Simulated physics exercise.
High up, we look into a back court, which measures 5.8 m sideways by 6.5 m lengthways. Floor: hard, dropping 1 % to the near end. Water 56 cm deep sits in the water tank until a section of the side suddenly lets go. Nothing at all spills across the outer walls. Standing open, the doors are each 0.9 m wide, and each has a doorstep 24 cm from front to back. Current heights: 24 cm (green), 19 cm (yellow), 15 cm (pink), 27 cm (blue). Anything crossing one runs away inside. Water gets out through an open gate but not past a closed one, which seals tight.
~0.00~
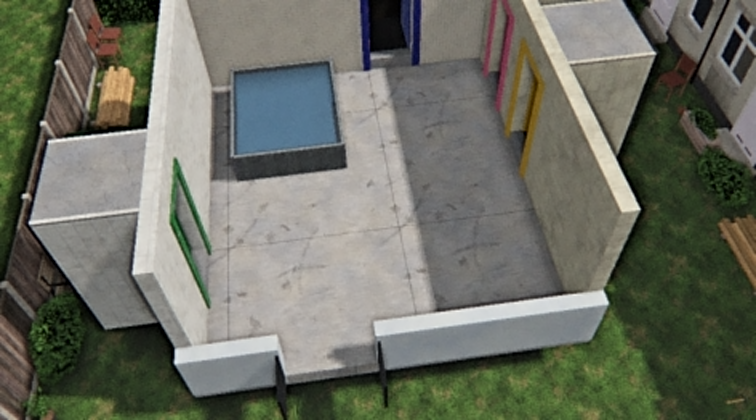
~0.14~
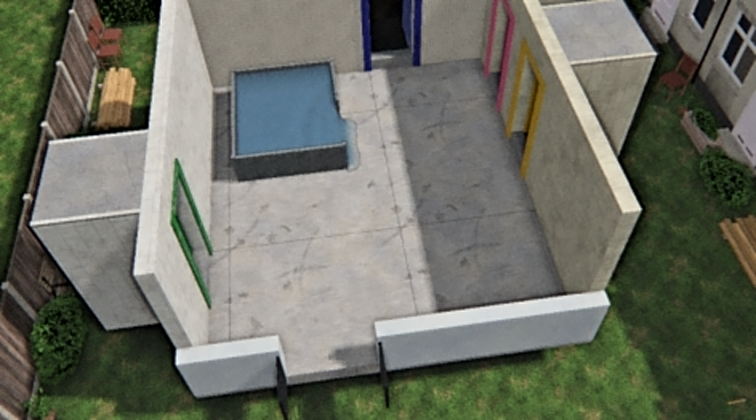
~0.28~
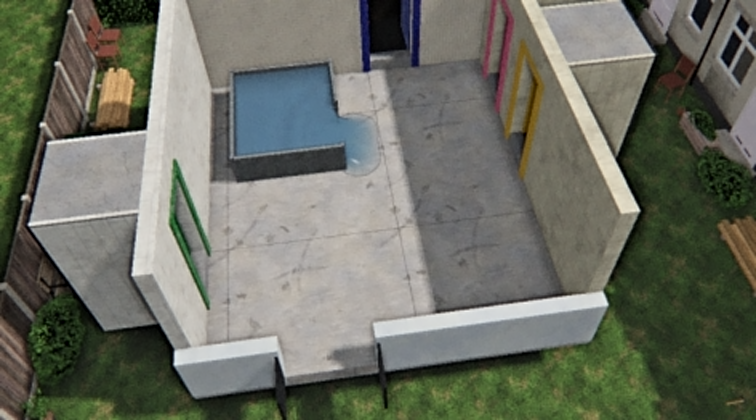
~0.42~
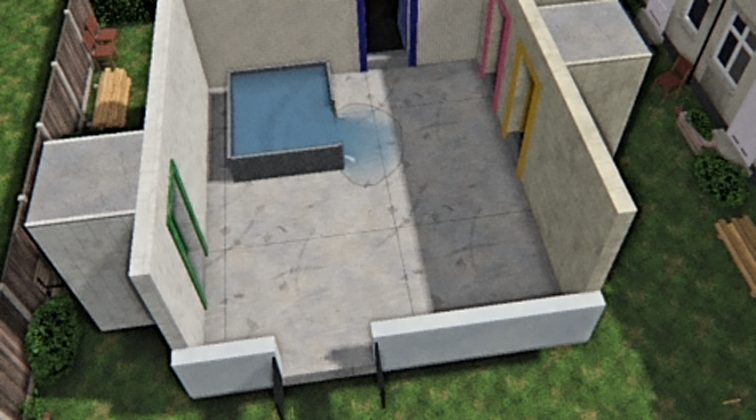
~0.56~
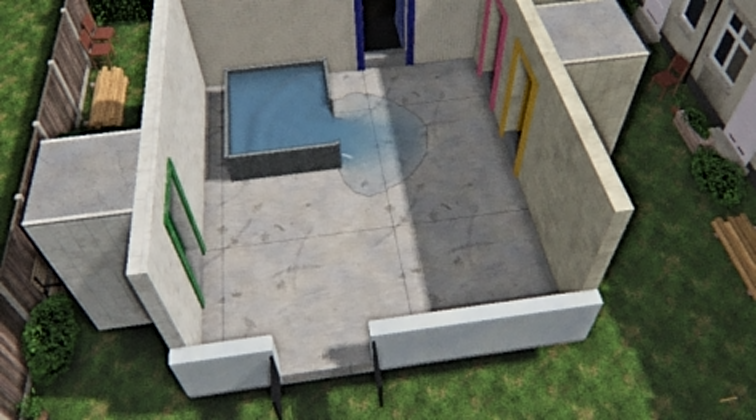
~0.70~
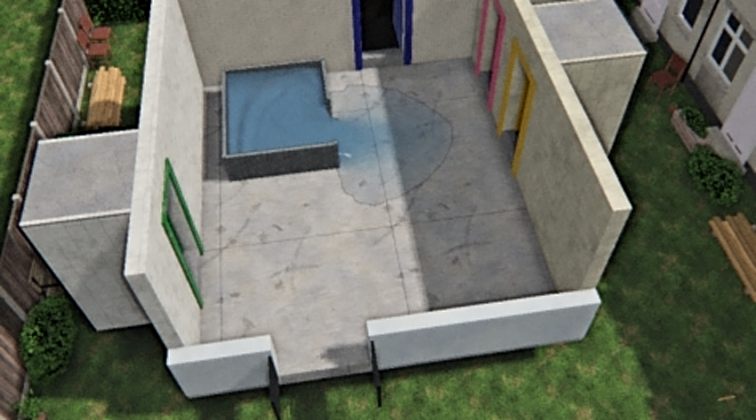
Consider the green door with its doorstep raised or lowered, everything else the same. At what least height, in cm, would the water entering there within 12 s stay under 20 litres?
At about 6.5 cm.
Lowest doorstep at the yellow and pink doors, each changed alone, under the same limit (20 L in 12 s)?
Some 20 cm for yellow, some 16 cm for pink.
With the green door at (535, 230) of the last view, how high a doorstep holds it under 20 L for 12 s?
Minimum: Close to 9.5 cm.
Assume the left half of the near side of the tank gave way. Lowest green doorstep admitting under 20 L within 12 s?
The answer is some 11.5 cm.
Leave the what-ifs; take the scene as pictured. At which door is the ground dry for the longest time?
Last: Green.
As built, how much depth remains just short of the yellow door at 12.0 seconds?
About 5.5 cm.
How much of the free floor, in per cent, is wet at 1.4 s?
Wet share: Around 30 %.
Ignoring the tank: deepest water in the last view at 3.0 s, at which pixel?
Look close to (566, 319).
After 1.4 s water covers 30 % of the floor, deepest (32 cm) near (344, 152); it has not reached the green door.
After 3.0 s water covers 45 % of the floor, deepest (37 cm) near (566, 319); it has not reached the green door.
After 12.0 s water covers 100 % of the floor, deepest (12 cm) near (522, 325); 9 cm at the green door, 0 litres in over its 24 cm doorstep.
At the green door as built, the water arrived by 6.2 s and peaked near 10 cm at 9.6 s.
With a doorstep of 6 cm, 28 litres would have come in within the 12 s; with 7 cm, 15 litres. So under 20 litres takes about 6.5 cm.
